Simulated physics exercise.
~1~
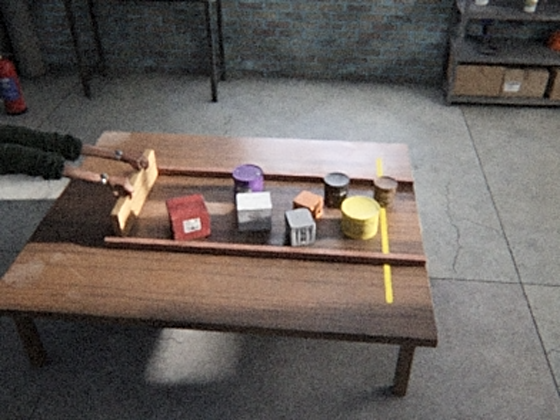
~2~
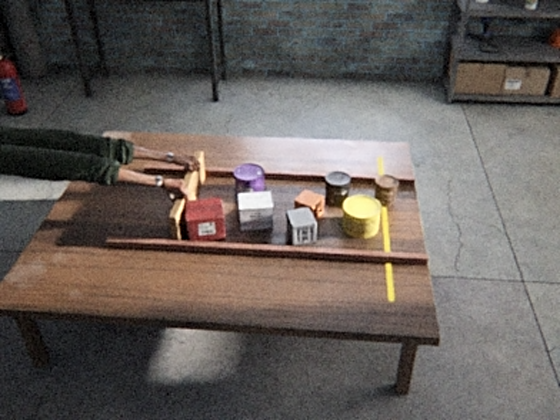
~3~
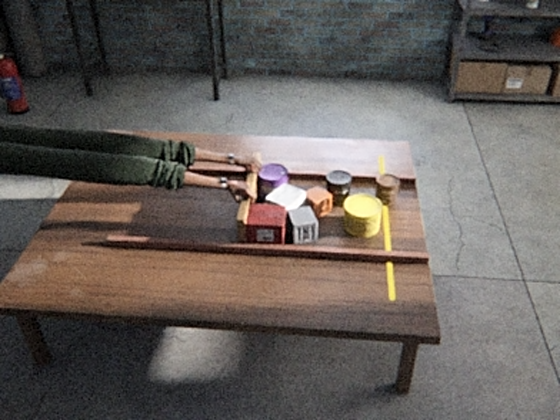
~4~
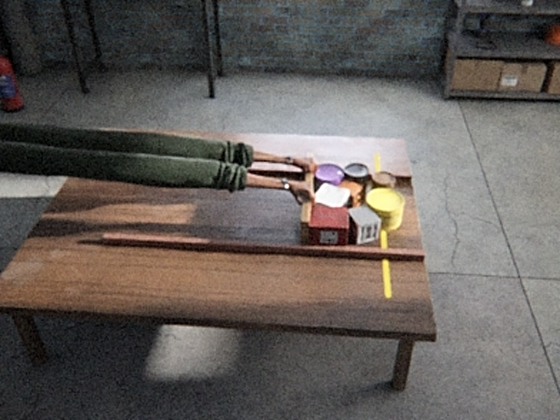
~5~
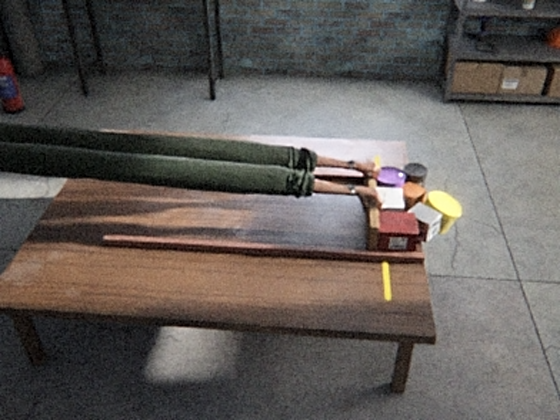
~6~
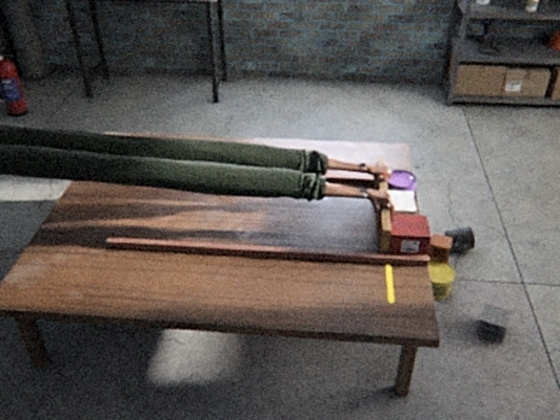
Two arms pushing a plank rightward across a wooden table, sweeping boxes and cans along until several tumble off the far edge.
